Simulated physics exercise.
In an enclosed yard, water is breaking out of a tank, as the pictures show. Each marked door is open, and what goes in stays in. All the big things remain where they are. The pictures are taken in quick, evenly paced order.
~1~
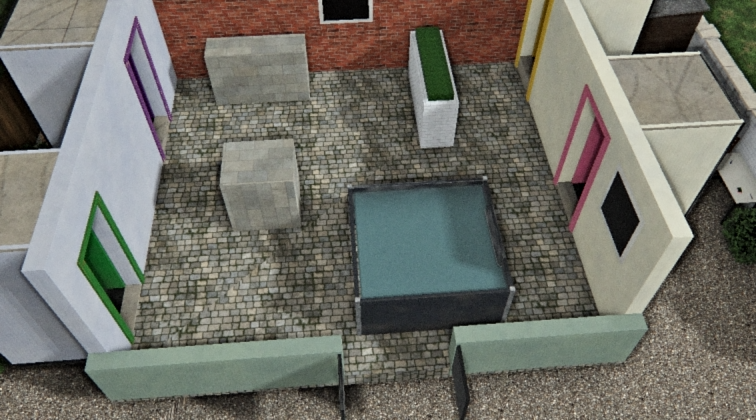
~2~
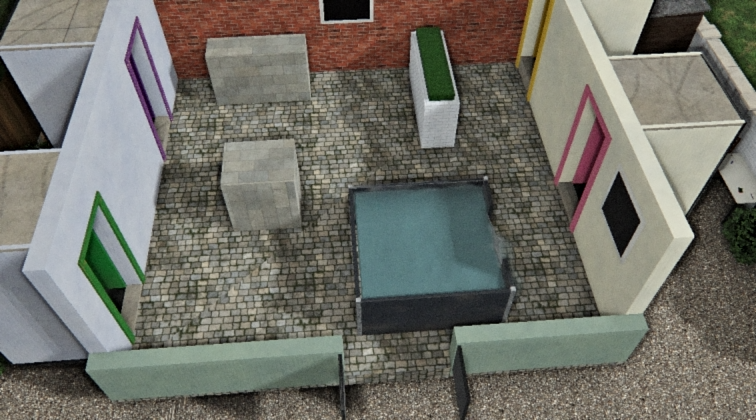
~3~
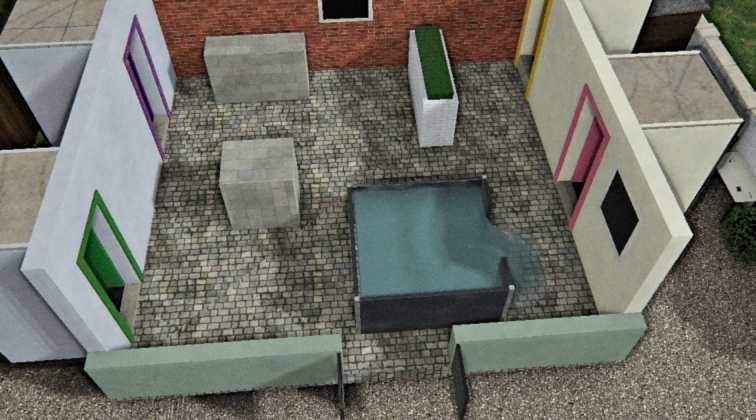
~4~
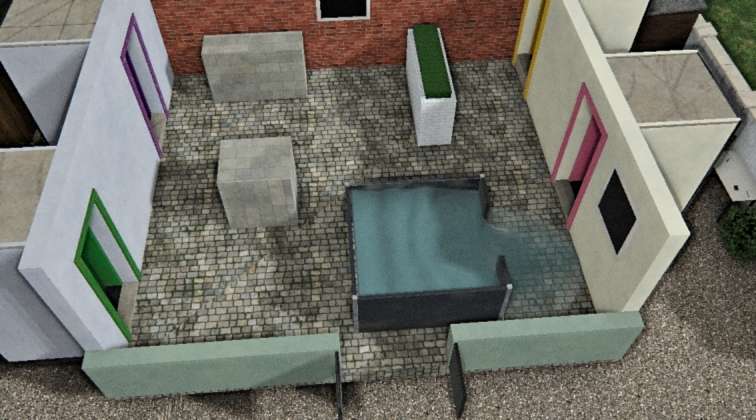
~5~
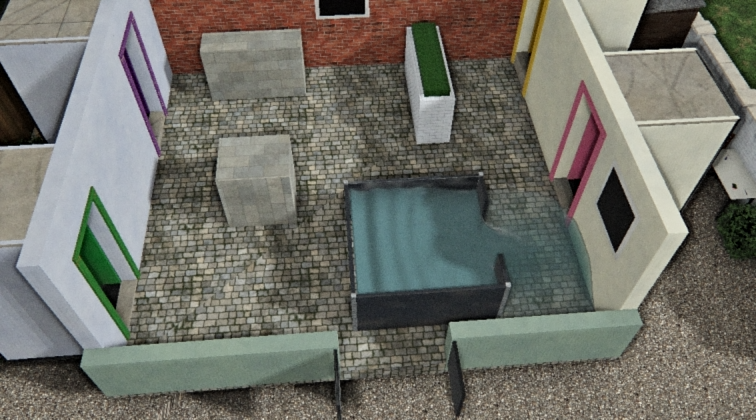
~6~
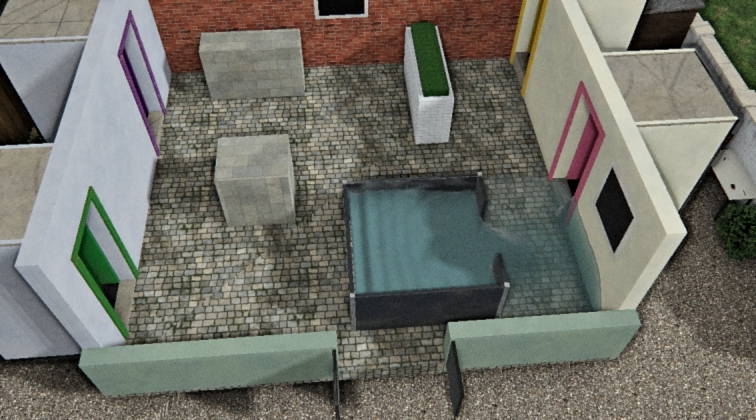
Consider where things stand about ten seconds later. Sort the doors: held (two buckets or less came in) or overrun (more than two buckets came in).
Sorted: Pink door overrun, yellow door held, purple door held, green door overrun.
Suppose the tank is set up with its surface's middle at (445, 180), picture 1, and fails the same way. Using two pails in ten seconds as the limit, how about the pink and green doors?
The pink door overshoots the limit, while the green door overshoots the limit.
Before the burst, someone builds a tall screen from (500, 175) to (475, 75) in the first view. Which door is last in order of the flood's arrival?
I say the door marked purple.
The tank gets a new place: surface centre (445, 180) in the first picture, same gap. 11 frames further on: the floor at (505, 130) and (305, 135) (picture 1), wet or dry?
The first spot is swamped, the second spared.
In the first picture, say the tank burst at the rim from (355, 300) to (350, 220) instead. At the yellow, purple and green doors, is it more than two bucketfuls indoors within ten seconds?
I'd expect the yellow one is safe, the purple one is safe and the green one breaks the limit.
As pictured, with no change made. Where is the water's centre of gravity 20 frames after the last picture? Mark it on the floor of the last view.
Centre point: Around (460, 236).
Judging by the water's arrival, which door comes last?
The one in purple.
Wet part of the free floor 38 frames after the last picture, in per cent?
Roughly 60 per cent.
A moment on, water covers 15 % of the floor; the pink door over two buckets in, the yellow door not reached, the purple door not reached, the green door not reached.
Next, water covers 30 % of the floor; the pink door far over two buckets in, the yellow door wet at the sill, nothing in, the purple door not reached, the green door not reached.
Then, water covers 40 % of the floor; the pink door far over two buckets in, the yellow door wet at the sill, nothing in, the purple door not reached, the green door wet at the sill, nothing in.
Later, water covers 60 % of the floor; the pink door far over two buckets in, the yellow door wet at the sill, nothing in, the purple door not reached, the green door over two buckets in.
In the end, water covers 90 % of the floor; the pink door far over two buckets in, the yellow door wet at the sill, nothing in, the purple door wet at the sill, nothing in, the green door over two buckets in.
